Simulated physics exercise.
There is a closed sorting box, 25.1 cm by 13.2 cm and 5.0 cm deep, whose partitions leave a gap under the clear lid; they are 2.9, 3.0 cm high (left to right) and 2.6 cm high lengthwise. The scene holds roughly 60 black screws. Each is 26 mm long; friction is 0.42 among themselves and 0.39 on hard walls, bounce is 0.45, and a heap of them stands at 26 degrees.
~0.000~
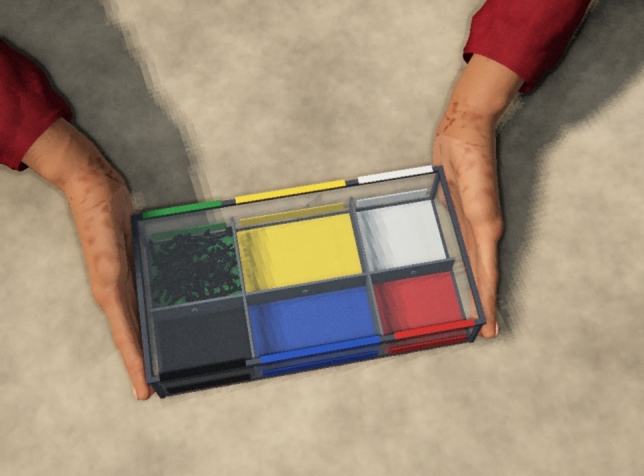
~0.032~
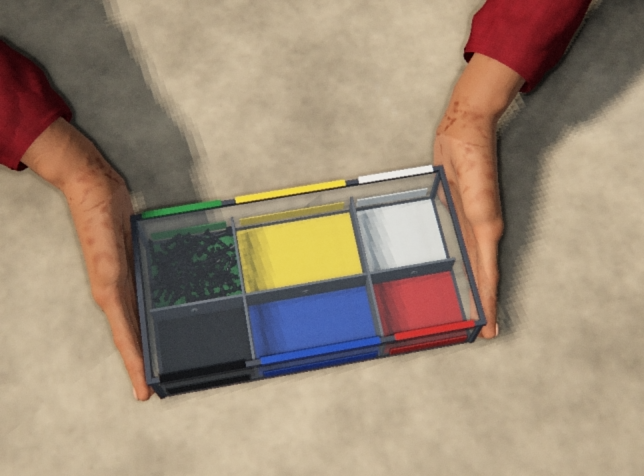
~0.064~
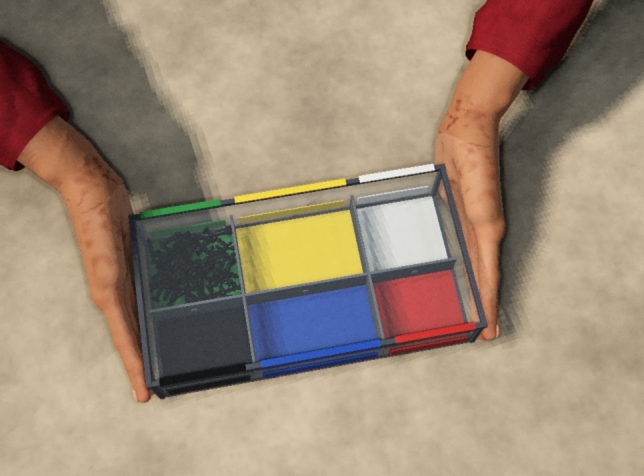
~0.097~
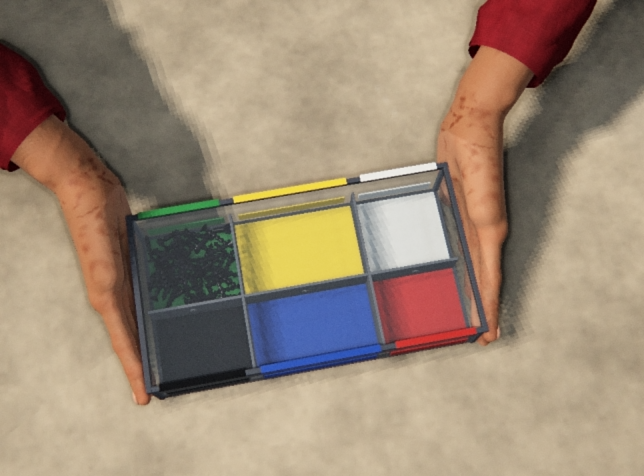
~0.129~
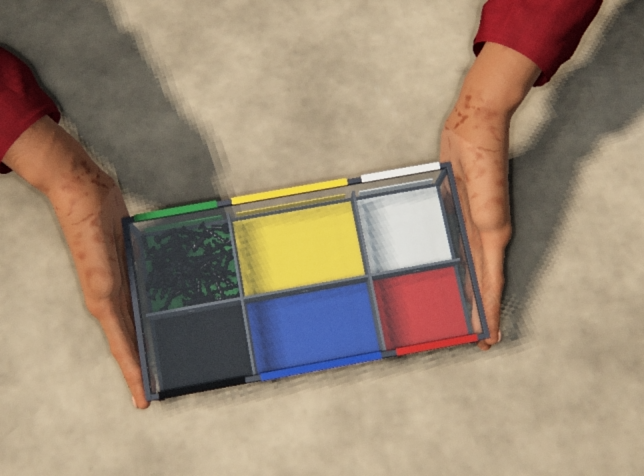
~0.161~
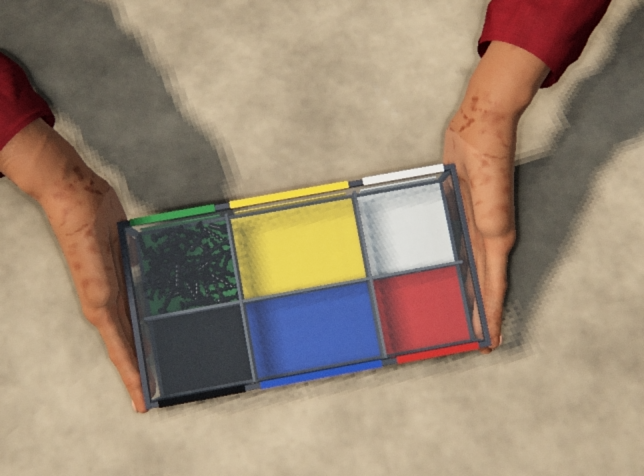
A clear-lidded sorting box tilts gradually between two hands in red sleeves, seen from above over a mottled beige surface crossed by soft shadows. Its six compartments show green with a heap of small black pieces, yellow and white along the top, and black, blue and red below. The hands turn it slightly at first, then further, its left front corner lowest, while the view stays still.
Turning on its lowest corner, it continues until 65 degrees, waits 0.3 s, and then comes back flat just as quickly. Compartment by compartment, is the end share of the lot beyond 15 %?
One by one: Red compartment: Holds a share within the limit; blue compartment: Holds a share within the limit; green compartment: Holds a share past the limit; yellow compartment: Holds a share within the limit; white compartment: Holds a share within the limit; black compartment: Holds a share past the limit.
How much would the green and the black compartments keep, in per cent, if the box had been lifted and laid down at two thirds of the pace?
Per cent held - green: 90, black: 10.
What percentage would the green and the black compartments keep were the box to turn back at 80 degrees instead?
Then the green compartment would keep 55 per cent and the black one 45 per cent.
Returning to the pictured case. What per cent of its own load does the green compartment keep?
I'd put it at roughly 80 per cent.
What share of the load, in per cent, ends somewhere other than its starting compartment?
20 %.
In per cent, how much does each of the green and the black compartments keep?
Green 80; black 20.
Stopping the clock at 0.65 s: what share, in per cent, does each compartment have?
It splits as red 0, blue 0, green 80, yellow 0, white 0 and black 20 percent.
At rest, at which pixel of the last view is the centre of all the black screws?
Estimated resting centre: Around (192, 297).
After 0.65 s, tilt 65 degrees; green 80 %, black 20 %.
Then, at 0.98 s, tilt 38 degrees; green 80 %, black 20 %.
Then, at 1.40 s, tilt 0 degrees; green 80 %, black 20 %.
In the end, at 1.9 s, red 0 %, blue 0 %, green 80 %, yellow 0 %, white 0 %, black 20 %.
